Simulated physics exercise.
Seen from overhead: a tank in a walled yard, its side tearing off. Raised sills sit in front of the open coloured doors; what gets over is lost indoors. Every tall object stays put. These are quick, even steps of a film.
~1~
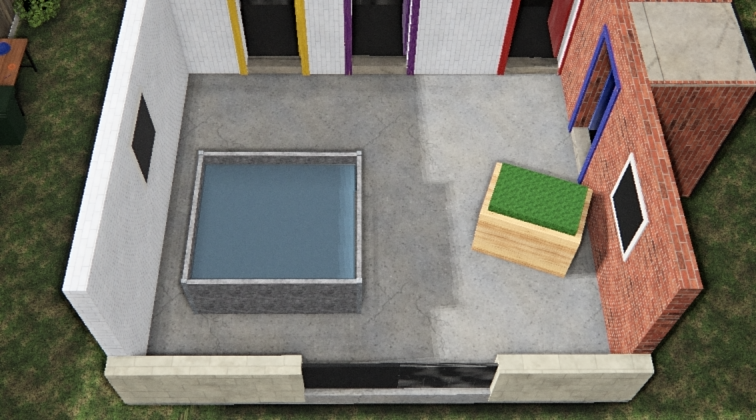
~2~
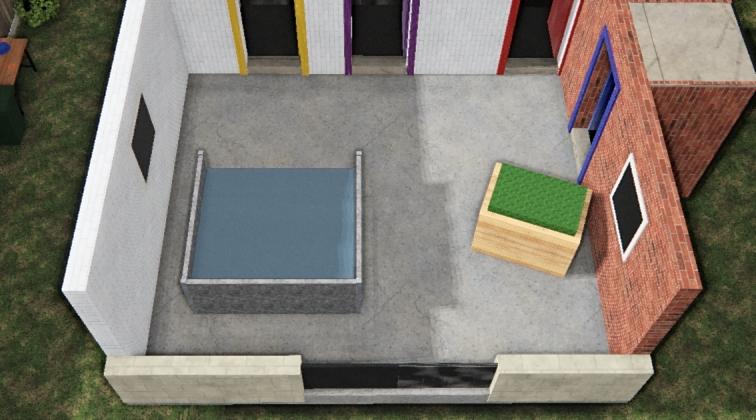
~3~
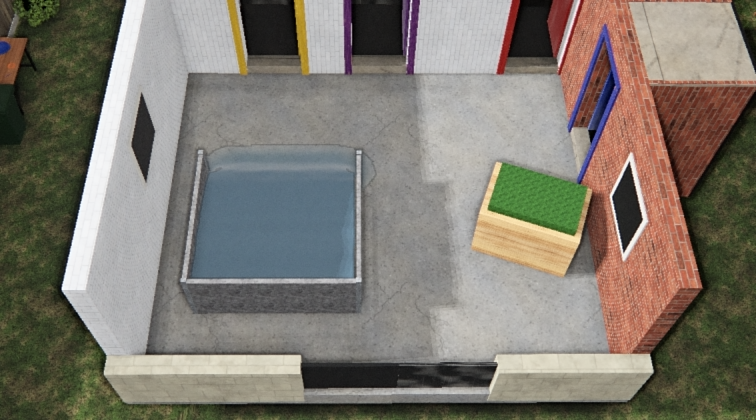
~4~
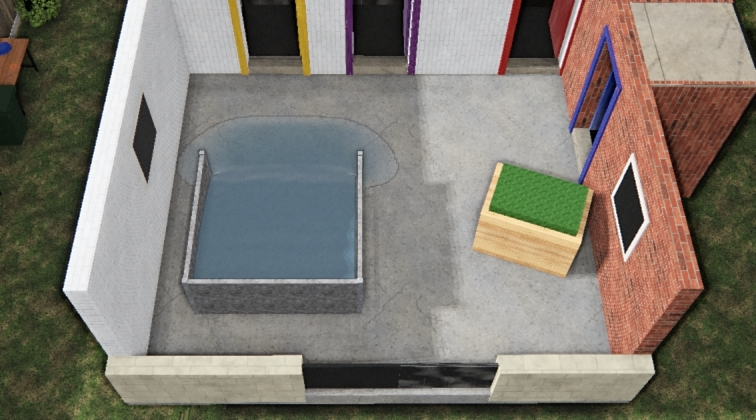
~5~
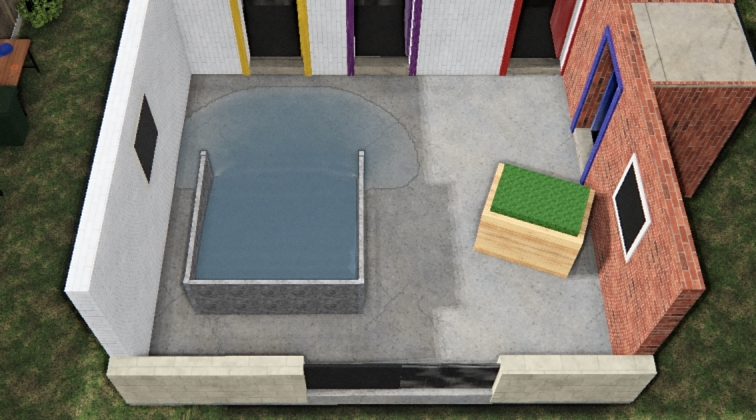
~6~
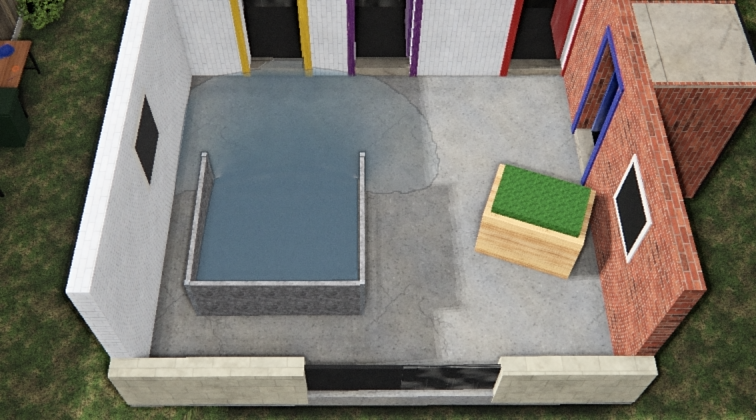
Water pouring from a tank in a walled yard after its far side vanishes, spreading across the concrete towards the coloured doorways.
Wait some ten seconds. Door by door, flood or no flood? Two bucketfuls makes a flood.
One by one: Blue door: Too much water, yellow door: Too much water, red door: Too much water, purple door: Too much water.
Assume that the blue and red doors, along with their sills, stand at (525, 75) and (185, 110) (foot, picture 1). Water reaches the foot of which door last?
It would be the blue-painted one, I think.
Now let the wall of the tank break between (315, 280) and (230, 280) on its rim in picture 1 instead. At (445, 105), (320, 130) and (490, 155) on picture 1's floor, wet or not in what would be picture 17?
Log: Point 1 unreached; point 2 unreached; point 3 unreached.
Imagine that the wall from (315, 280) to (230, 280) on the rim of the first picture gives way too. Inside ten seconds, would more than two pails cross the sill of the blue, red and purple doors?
Door by door, the blue door misses the threshold, then the red door misses the threshold, then the purple door misses the threshold.
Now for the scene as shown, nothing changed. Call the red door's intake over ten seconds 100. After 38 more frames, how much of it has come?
Some 90 in a hundred.
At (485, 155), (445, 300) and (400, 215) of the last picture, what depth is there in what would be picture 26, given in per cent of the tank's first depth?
Going in order, roughly 6, 0 and 0 %.
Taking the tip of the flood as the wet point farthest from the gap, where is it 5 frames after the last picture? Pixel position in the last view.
Somewhere near (487, 76).
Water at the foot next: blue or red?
Looks like the red one.
A moment on, water covers 35 % of the floor; the blue door not reached, the yellow door far over two buckets in, the red door not reached, the purple door under two buckets in.
Next, water covers 40 % of the floor; the blue door not reached, the yellow door far over two buckets in, the red door wet at the sill, nothing in, the purple door over two buckets in.
Then, water covers 60 % of the floor; the blue door wet at the sill, nothing in, the yellow door far over two buckets in, the red door under two buckets in, the purple door far over two buckets in.
Later, water covers 90 % of the floor; the blue door over two buckets in, the yellow door far over two buckets in, the red door over two buckets in, the purple door far over two buckets in.
In the end, water covers 100 % of the floor; the blue door over two buckets in, the yellow door far over two buckets in, the red door over two buckets in, the purple door far over two buckets in.
